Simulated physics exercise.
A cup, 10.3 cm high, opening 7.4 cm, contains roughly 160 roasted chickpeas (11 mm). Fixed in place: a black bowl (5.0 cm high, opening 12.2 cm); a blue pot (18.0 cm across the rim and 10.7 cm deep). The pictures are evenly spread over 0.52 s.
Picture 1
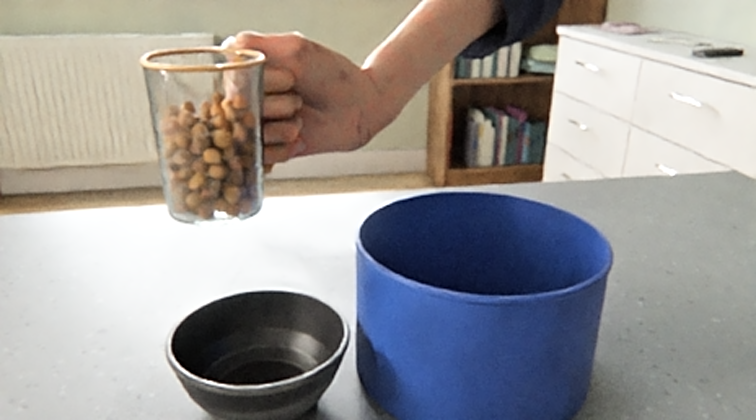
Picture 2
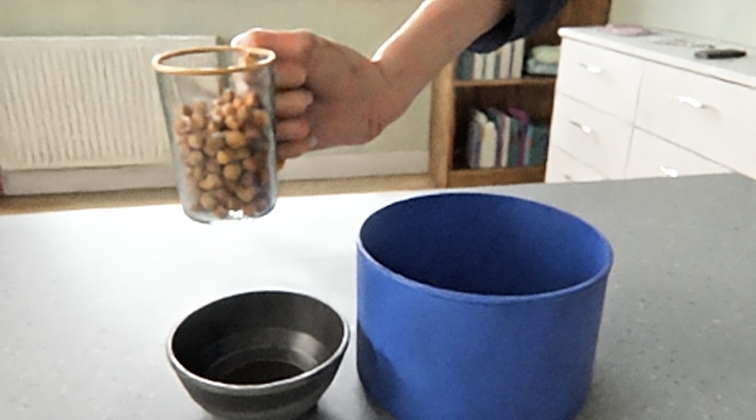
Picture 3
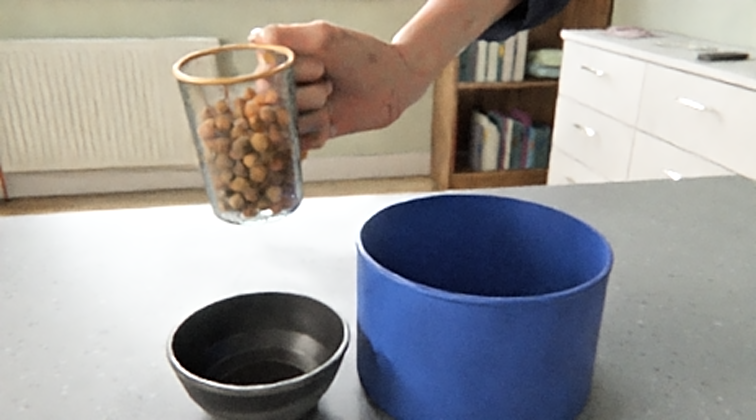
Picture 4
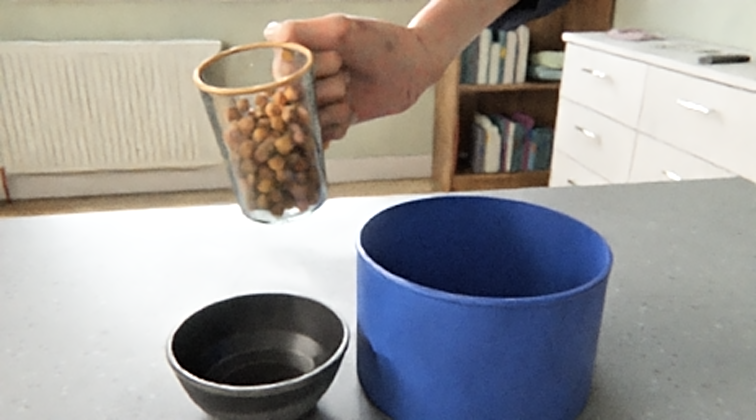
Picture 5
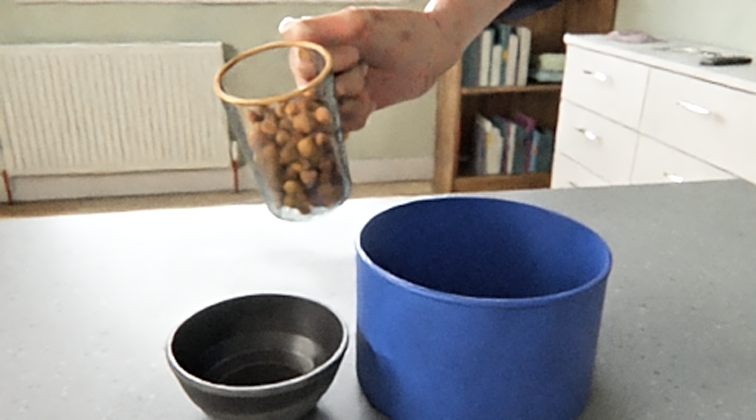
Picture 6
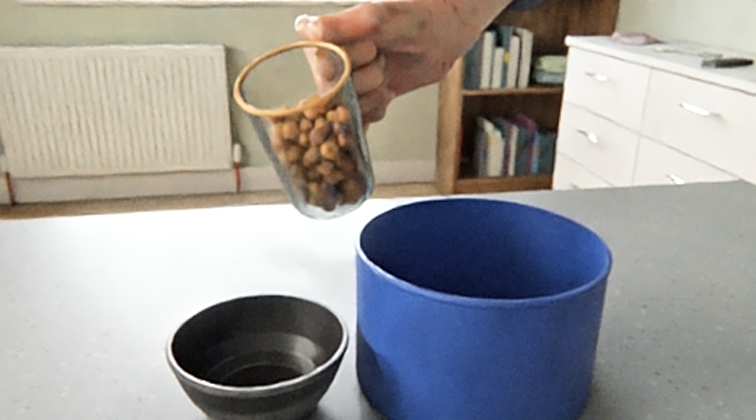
The clip opens with a hand holding a glass cup of roasted chickpeas upright by its handle above a black bowl, with a blue pot to the right. The hand carries the cup a little to the right and slightly downward, gradually tilting it until its rim leans toward the front left, the chickpeas still inside.
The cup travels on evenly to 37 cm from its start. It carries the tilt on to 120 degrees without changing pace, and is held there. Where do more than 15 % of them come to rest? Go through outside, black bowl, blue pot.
Outside yes, black bowl no, blue pot yes.
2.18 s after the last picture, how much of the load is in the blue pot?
Near 45 per cent so far.
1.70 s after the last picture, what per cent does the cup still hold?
About 20 per cent.
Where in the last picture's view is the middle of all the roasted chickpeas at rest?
Around (592, 379).
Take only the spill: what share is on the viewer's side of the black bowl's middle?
Roughly 80 per cent.
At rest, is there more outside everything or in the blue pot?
The larger share is outside everything.
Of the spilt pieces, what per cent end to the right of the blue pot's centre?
Roughly 100 per cent.
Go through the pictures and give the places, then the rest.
In the first frame, cup at (207, 95); tilt 0 degrees; moved 0.0 cm; lip at (163, 67); top of the load at (208, 114); black bowl at (260, 332); blue pot at (481, 235).
In the second frame, cup at (219, 97); tilt 3 degrees; moved 0.8 cm; lip at (175, 71); top of the load at (200, 114).
In the third frame, cup at (242, 105); tilt 9 degrees; moved 2.4 cm; low side front left; lip at (197, 81); top of the load at (223, 113).
In the fourth frame, cup at (264, 112); tilt 15 degrees; moved 3.9 cm; low side front left; lip at (219, 91); top of the load at (244, 113).
In the fifth frame, cup at (287, 120); tilt 22 degrees; moved 5.5 cm; low side front left; lip at (241, 102); top of the load at (321, 112).
In the sixth frame, cup at (311, 128); tilt 28 degrees; moved 7.0 cm; low side front left; lip at (263, 113); top of the load at (341, 110); black bowl at (259, 335); blue pot at (480, 240).
Then, 0.65 s after the last picture, tilt 68 degrees; cup 100 %; middle of all pieces near (456, 137).
Then, 1.20 s after the last picture, tilt 102 degrees; blue pot 5 %, cup 95 %; middle of all pieces near (555, 135).
Then, 1.70 s after the last picture, tilt 120 degrees; blue pot 45 %, outside 15 %, cup 20 %, in the air 20 %; middle of all pieces near (590, 293).
Then, 2.18 s after the last picture, tilt 120 degrees; blue pot 45 %, outside 55 %; middle of all pieces near (593, 378).
In the end, blue pot 45 %, outside 55 %, cup 0 %, black bowl 0 %.
